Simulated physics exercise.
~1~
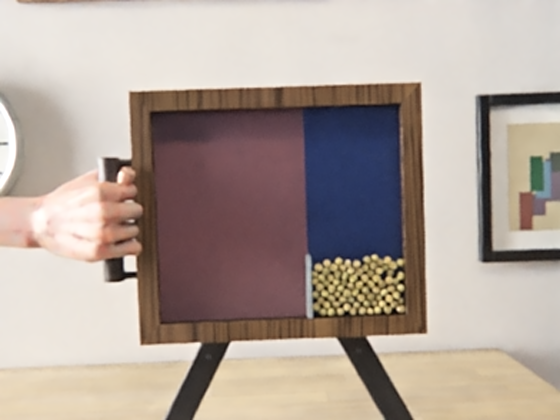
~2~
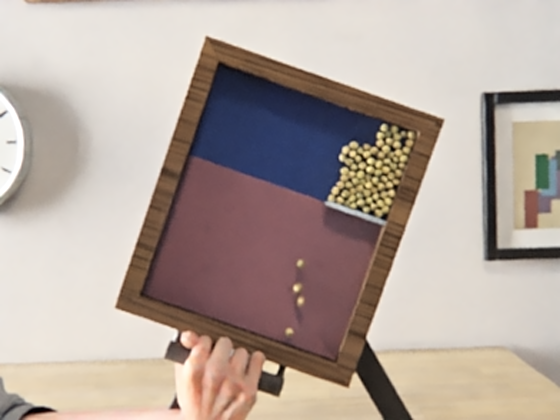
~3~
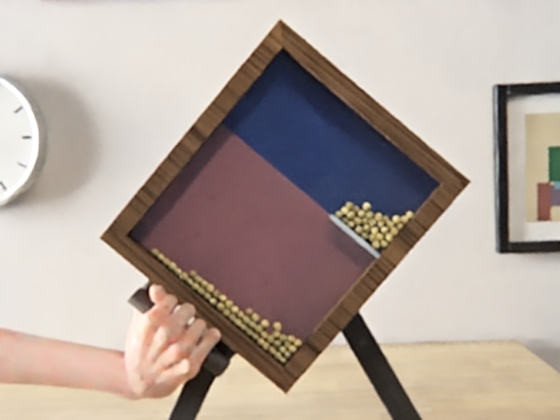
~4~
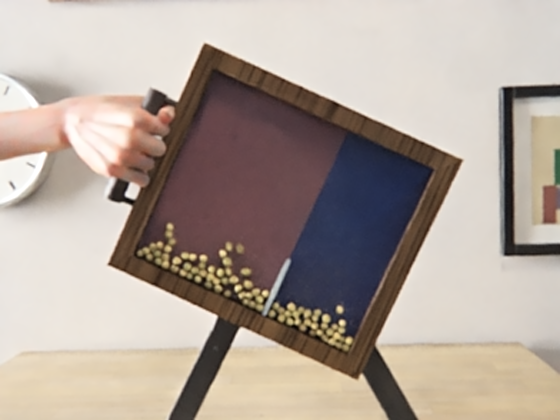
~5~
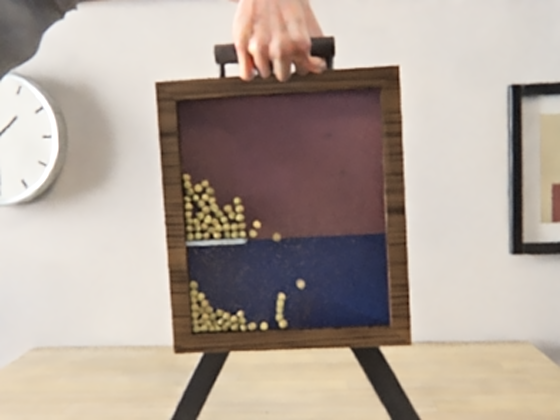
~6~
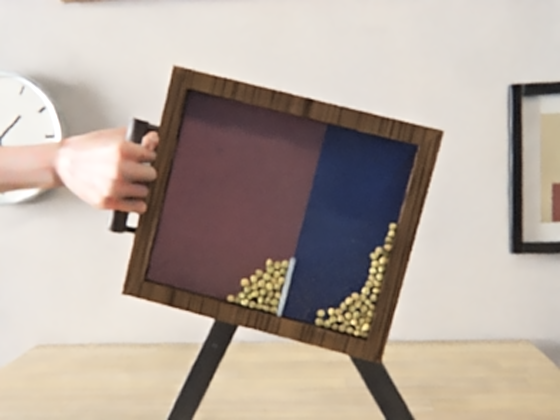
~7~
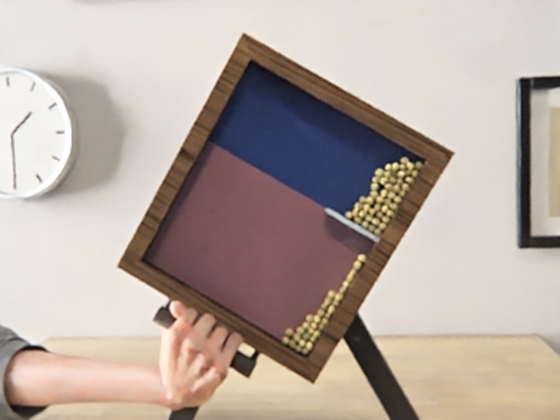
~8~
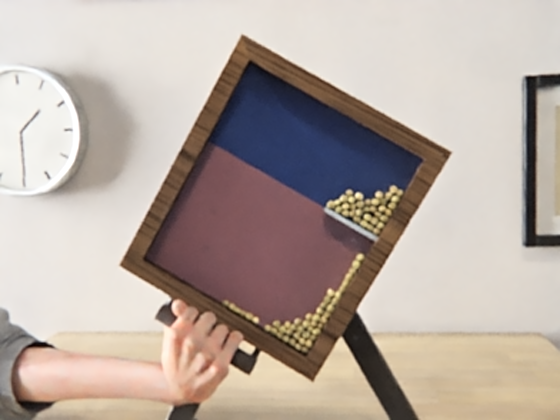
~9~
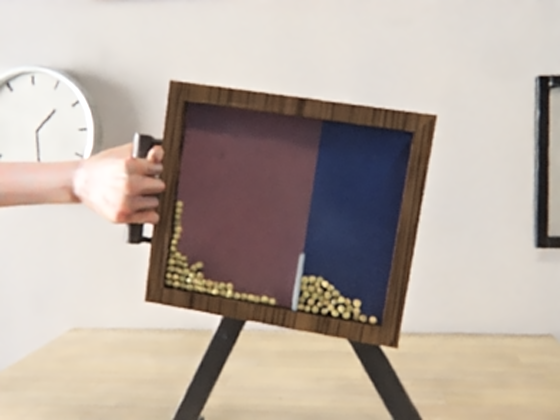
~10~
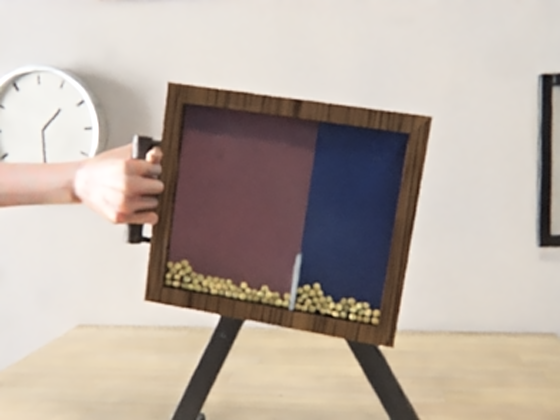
A hand grips the dark handle of a square, wood-framed case on black legs, seen from the front at a pale tabletop, with a wall clock at left and a framed picture at right. Behind its clear cover, pale beans fill the bottom of a narrow blue strip beside a wider pink one. The hand turns the case anticlockwise, and beans spill past a short divider into the pink. It swings clockwise until the handle is on top, then anticlockwise again, splitting the beans. Finally it tips back, settling slightly clockwise, with beans spread low across both strips, rather more in pink.
